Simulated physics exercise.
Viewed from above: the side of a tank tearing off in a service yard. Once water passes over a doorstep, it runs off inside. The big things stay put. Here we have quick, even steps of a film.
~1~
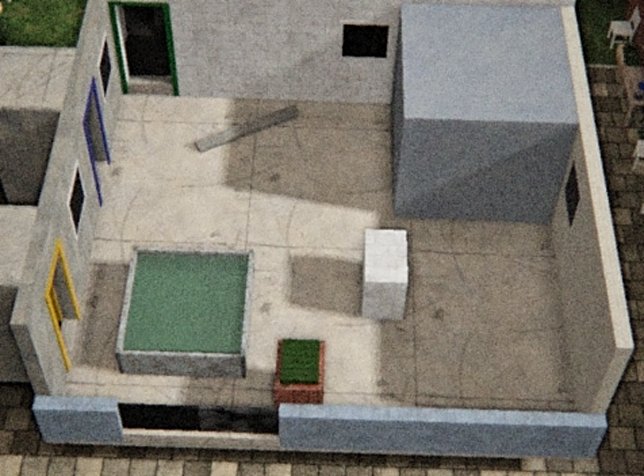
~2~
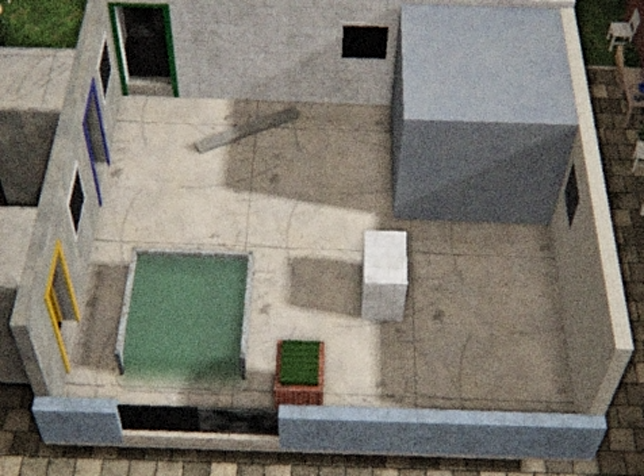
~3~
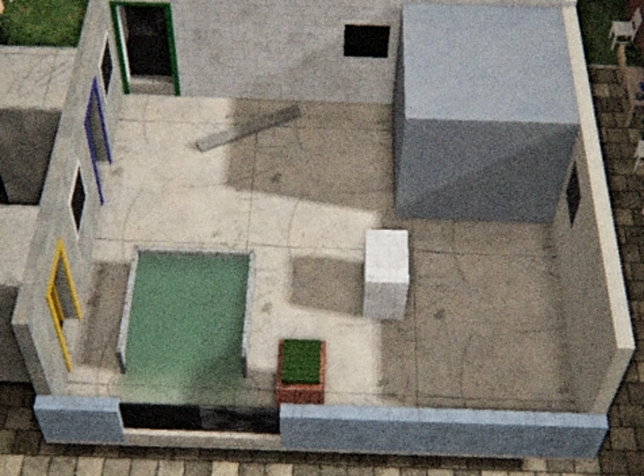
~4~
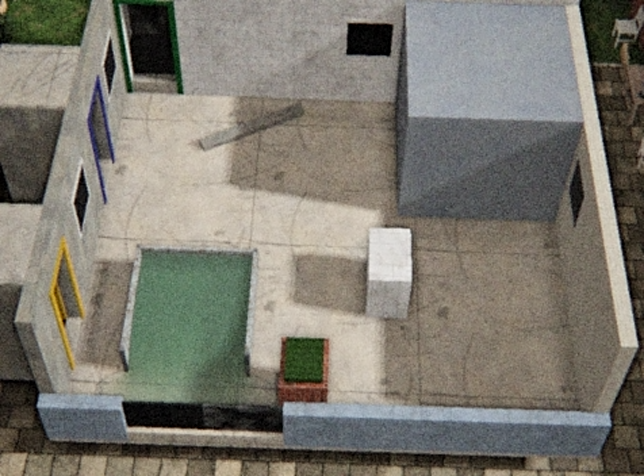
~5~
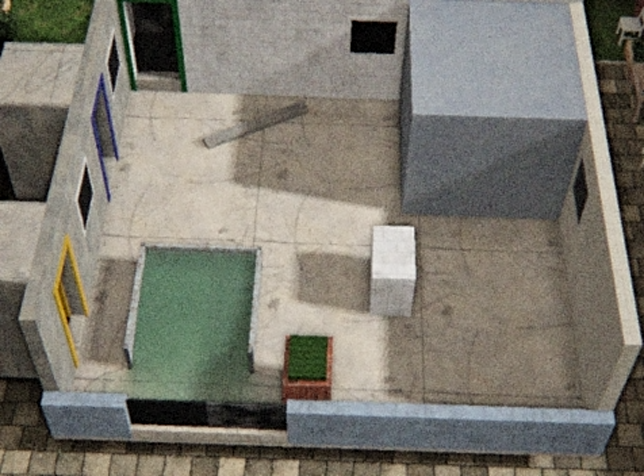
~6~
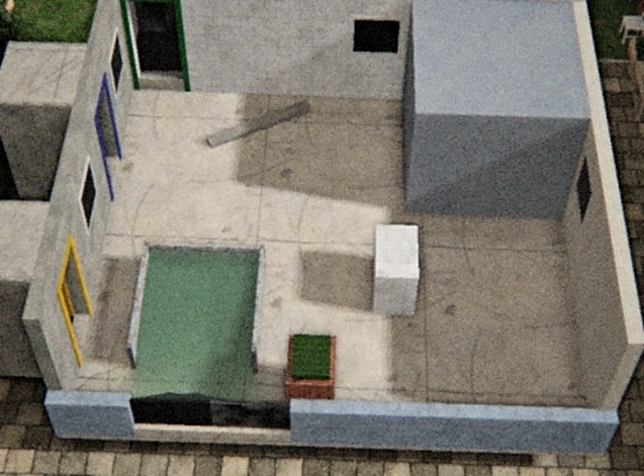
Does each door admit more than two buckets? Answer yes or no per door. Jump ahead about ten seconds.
Answers: The green door: No; the yellow door: Yes; the blue door: No.
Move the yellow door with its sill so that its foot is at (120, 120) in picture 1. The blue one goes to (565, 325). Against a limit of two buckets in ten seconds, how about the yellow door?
The yellow door remains below the mark.
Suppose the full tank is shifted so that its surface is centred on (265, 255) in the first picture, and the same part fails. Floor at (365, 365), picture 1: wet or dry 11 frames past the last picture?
Result at that place: Inundated.
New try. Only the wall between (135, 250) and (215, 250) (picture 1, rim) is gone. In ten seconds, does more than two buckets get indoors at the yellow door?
The yellow one ends up below.
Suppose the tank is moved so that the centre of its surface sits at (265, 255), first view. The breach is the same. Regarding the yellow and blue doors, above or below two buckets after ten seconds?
My take: The yellow one exceeds the limit, and the blue one stays within the limit.
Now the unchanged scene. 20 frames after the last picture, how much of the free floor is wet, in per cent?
45 %, roughly.
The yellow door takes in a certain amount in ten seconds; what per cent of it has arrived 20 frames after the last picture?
About 50 per cent.
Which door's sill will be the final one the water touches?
Going by the pictures, I'd say the one in green.
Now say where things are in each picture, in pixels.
Still water in the tank at (187, 303), in the first picture.
Water pours out at (182, 369) and has run to (247, 380), in the second picture.
The front is at (254, 395), out from the gap at (184, 368), in the third picture.
Water pours out at (187, 367) and has run to a hidden place, in the fourth picture.
The front is at a hidden place, out from the gap at (191, 365), in the fifth picture.
The front is at a hidden place, out from the gap at (194, 364), in the sixth picture.
A moment on, water covers 10 % of the floor; the green door not reached, the yellow door wet at the sill, nothing in, the blue door not reached.
Next, water covers 15 % of the floor; the green door not reached, the yellow door under two buckets in, the blue door not reached.
Then, water covers 45 % of the floor; the green door not reached, the yellow door over two buckets in, the blue door wet at the sill, nothing in.
Later, water covers 55 % of the floor; the green door wet at the sill, nothing in, the yellow door over two buckets in, the blue door wet at the sill, nothing in.
In the end, water covers 60 % of the floor; the green door wet at the sill, nothing in, the yellow door over two buckets in, the blue door wet at the sill, nothing in.
